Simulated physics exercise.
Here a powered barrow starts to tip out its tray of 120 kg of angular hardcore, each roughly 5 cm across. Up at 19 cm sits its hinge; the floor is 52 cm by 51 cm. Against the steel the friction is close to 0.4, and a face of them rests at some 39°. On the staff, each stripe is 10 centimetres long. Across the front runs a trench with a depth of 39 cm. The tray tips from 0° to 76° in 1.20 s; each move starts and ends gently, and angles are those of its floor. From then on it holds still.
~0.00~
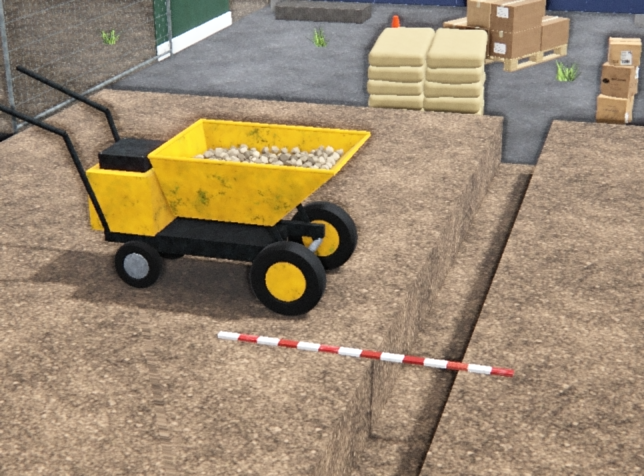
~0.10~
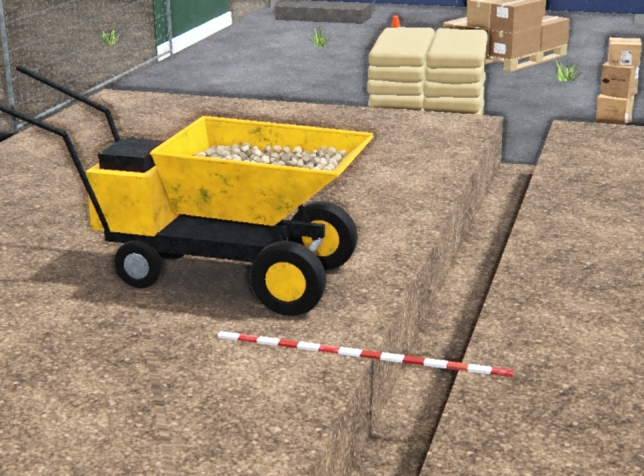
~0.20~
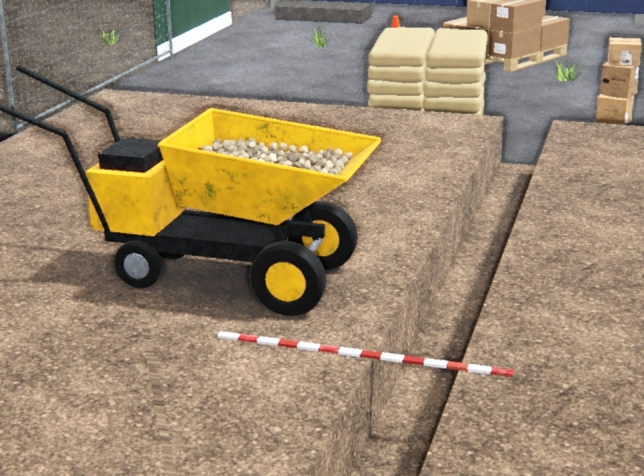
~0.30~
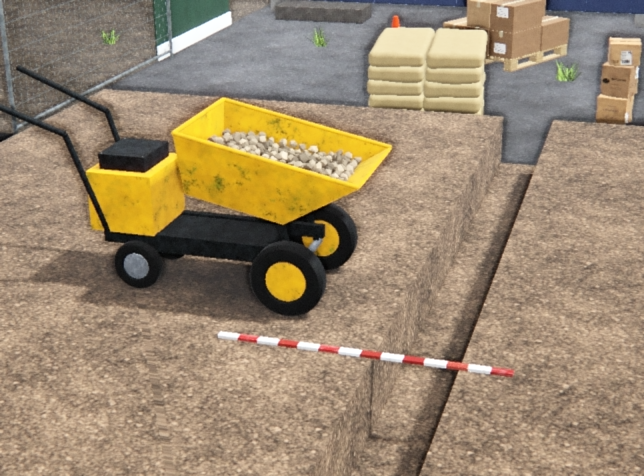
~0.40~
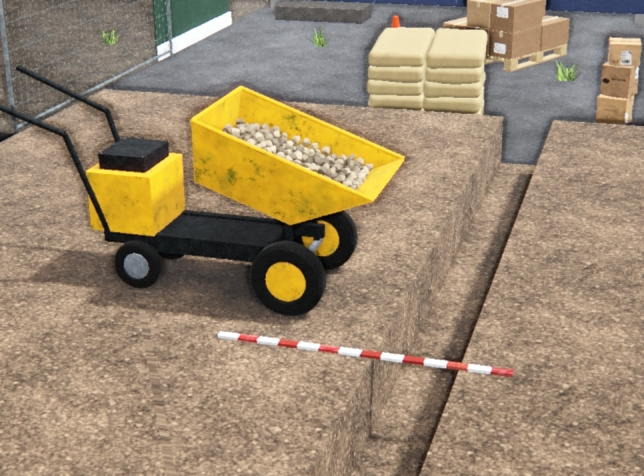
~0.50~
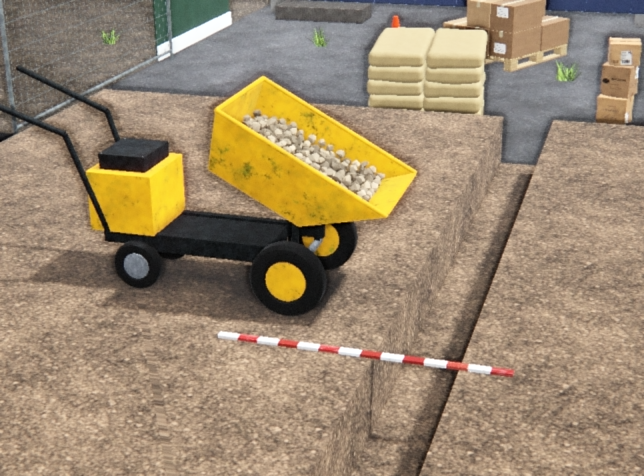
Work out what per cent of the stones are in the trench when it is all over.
It comes to roughly 95 per cent.
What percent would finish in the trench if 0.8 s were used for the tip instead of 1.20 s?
Something close to 90 per cent.
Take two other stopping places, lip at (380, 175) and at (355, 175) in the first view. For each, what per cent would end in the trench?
That gives roughly 15 per cent and roughly 75 per cent.
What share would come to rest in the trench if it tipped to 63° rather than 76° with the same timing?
Roughly 85%.
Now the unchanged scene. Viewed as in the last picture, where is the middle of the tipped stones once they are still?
The stones end up centred near (451, 362).
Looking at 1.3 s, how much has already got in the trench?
Something like 50 in a hundred.
After 0.9 s the floor is at 64°; 100 % in the tray; the foremost stones are at (420, 266).
After 1.3 s the floor is at 76°; 48 % in the tray, 50 % in the trench, 2 % past the trench; the foremost stones are at (484, 323).
After 1.6 s the floor is at 76°; 7 % in the tray, 89 % in the trench, 5 % past the trench; the foremost stones are at (546, 329).
After 3.6 s the floor is at 76°; 0 % in the tray, 95 % in the trench, 5 % past the trench; the foremost stones are at (556, 332).
